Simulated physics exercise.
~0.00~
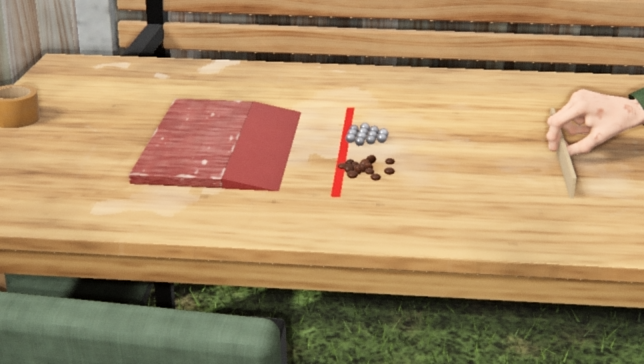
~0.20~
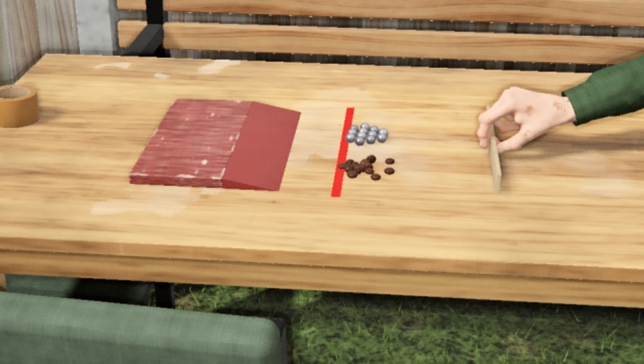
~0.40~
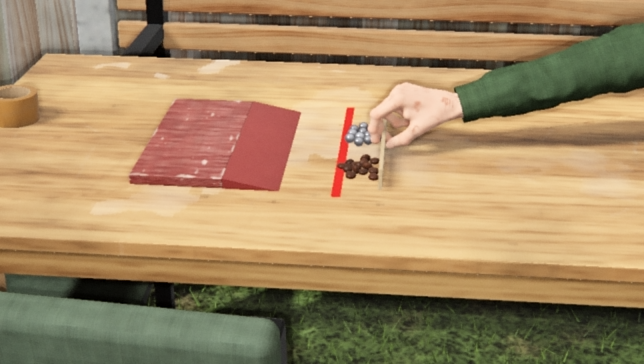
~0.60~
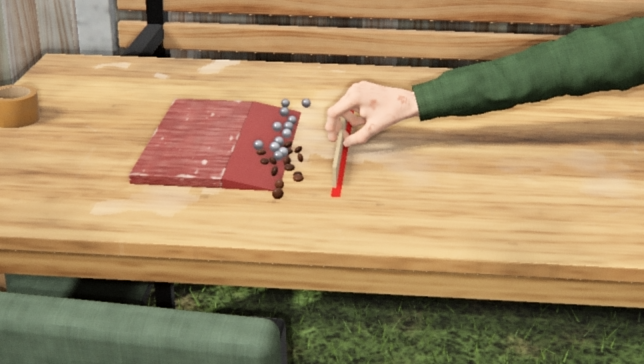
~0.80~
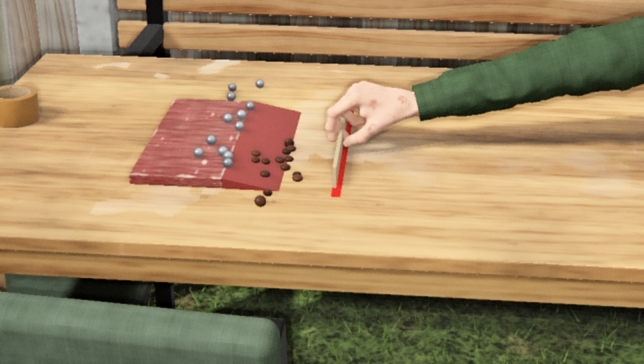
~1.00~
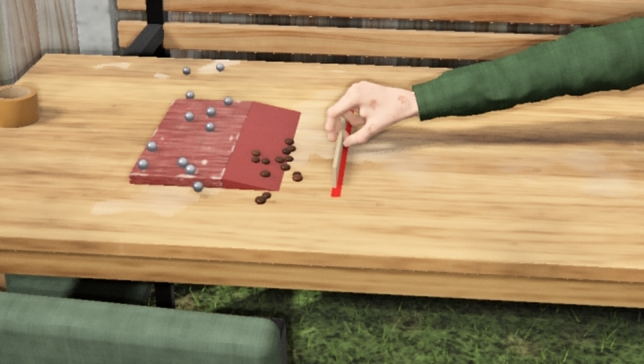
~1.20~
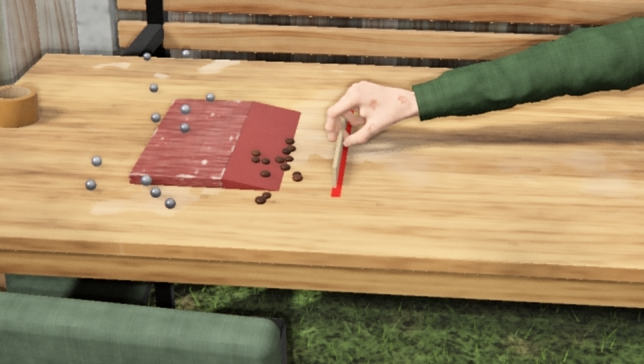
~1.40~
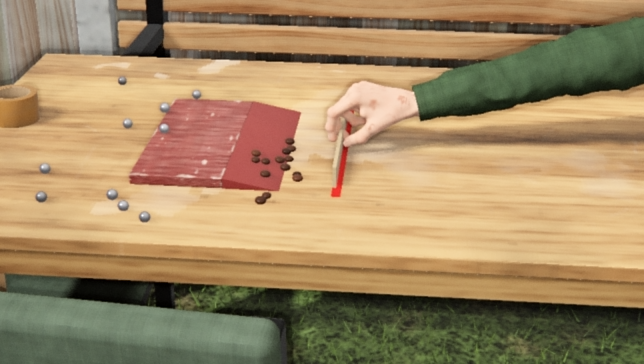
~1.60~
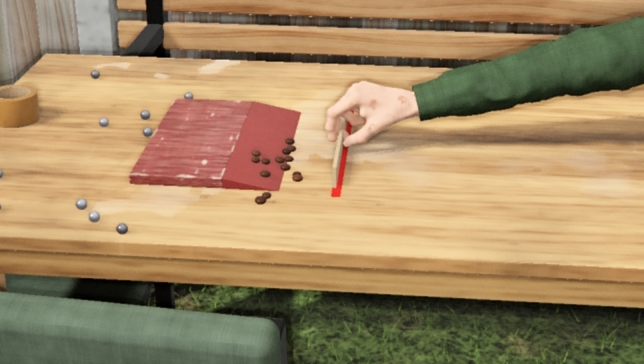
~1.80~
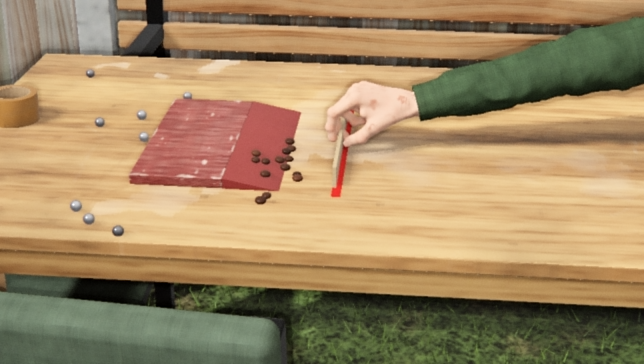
On a wooden outdoor table, a red slab with a sloping edge sits left of a strip of red tape, with silvery balls and dark brown bits clustered beside the tape. From the right, a hand in a green sleeve slides an upright piece of card leftward into both batches and stops it at the tape. The loose pieces shoot on toward the slab. The brown bits soon settle, some on its near slope and others short of it. The silvery balls travel over and around the slab, spreading across the table, and end scattered beyond its top.
